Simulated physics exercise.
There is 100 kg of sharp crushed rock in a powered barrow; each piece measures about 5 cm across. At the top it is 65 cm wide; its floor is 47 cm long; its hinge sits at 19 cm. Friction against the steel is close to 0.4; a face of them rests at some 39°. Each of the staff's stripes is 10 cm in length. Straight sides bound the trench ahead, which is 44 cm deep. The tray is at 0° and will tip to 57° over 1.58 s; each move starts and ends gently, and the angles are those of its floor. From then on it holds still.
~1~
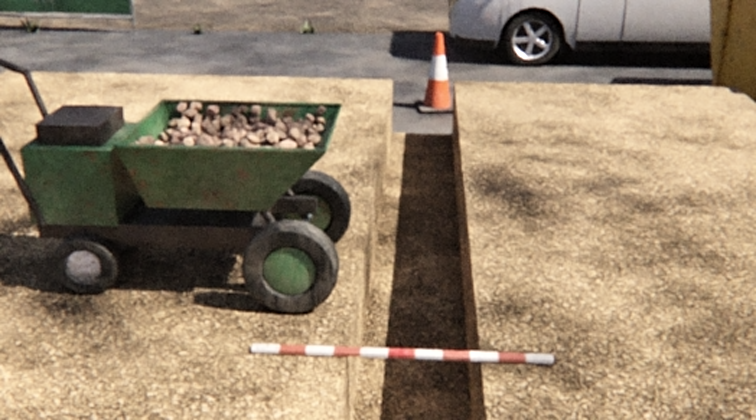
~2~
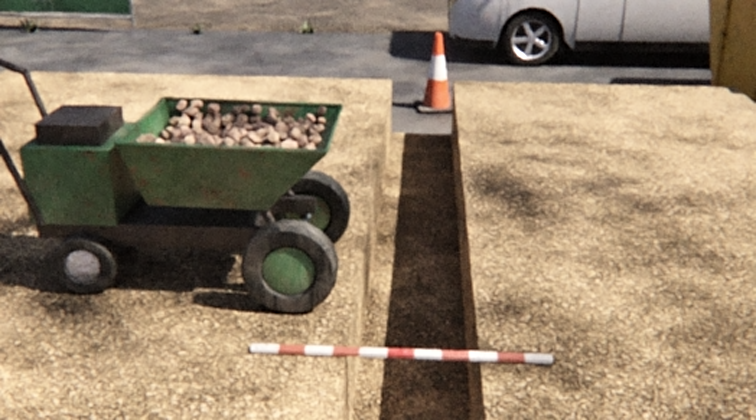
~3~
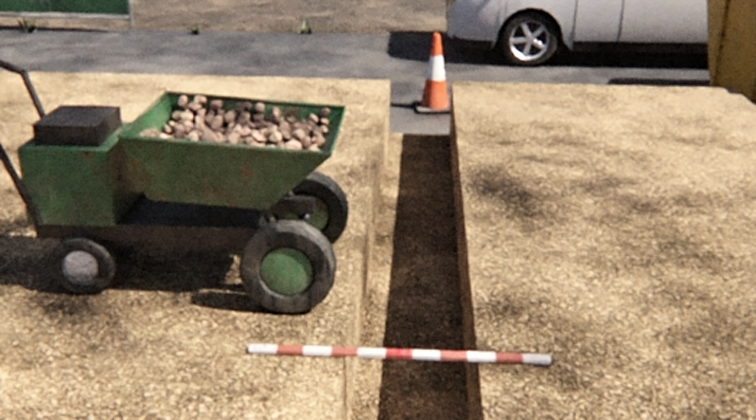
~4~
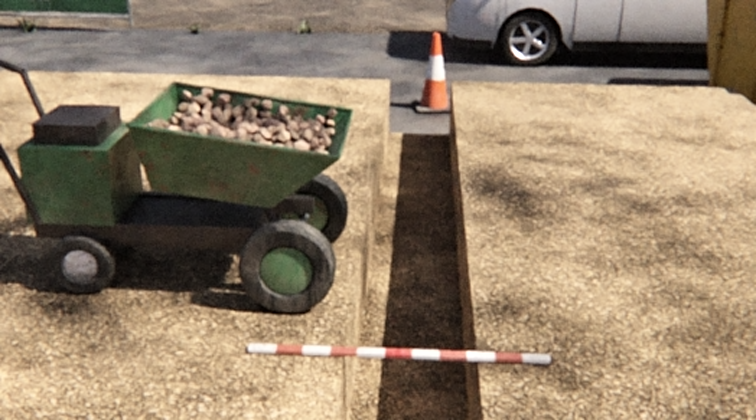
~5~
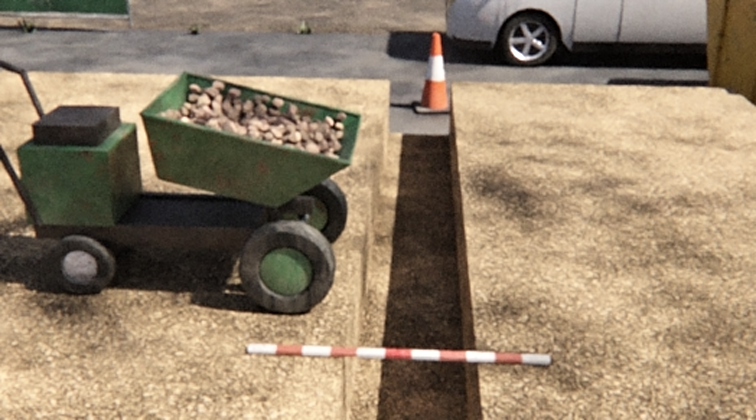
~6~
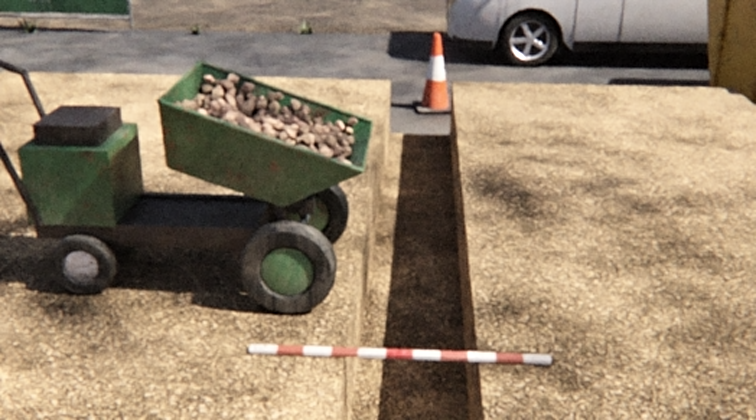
Green powered barrow loaded with broken rock standing beside a narrow trench, its tray slowly tilting forward to the right.
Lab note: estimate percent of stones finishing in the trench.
Approx. 33 %.
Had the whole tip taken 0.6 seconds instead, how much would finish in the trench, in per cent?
About 30 percent, I'd say.
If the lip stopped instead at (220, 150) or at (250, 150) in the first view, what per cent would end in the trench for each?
Near 25 then near 40 percent.
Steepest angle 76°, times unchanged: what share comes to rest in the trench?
In that case some 80 per cent.
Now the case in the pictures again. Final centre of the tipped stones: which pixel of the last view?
In the last view, about (443, 364).
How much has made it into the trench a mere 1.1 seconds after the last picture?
At that moment: Approx. 5 %.
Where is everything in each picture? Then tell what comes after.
In the first frame, lip at (325, 152), floor tilted 0°, highest stones at (242, 112).
In the second frame, the tray is at 1°, its lip at (327, 152); the top of the load is at (243, 111).
In the third frame, lip at (331, 155), floor tilted 4°, highest stones at (229, 108).
In the fourth frame, the tray is at 8°, its lip at (339, 158); the top of the load is at (212, 100).
In the fifth frame, lip at (350, 164), floor tilted 13°, highest stones at (207, 94).
In the sixth frame, the tray is at 18°, its lip at (363, 171); the top of the load is at (221, 86).
Then, 0.6 s after the last picture the floor is at 48°, 100 % in the tray; the foremost stones are at (396, 184).
Then, 1.1 s after the last picture the floor is at 57°, 95 % in the tray, 5 % in the trench; the foremost stones are at (446, 269).
Then, 1.4 s after the last picture the floor is at 57°, 83 % in the tray, 16 % in the trench, 1 % past the trench; the foremost stones are at (499, 289).
Then, 3.4 s after the last picture the floor is at 57°, 65 % in the tray, 33 % in the trench, 2 % past the trench; the foremost stones are at (518, 284).
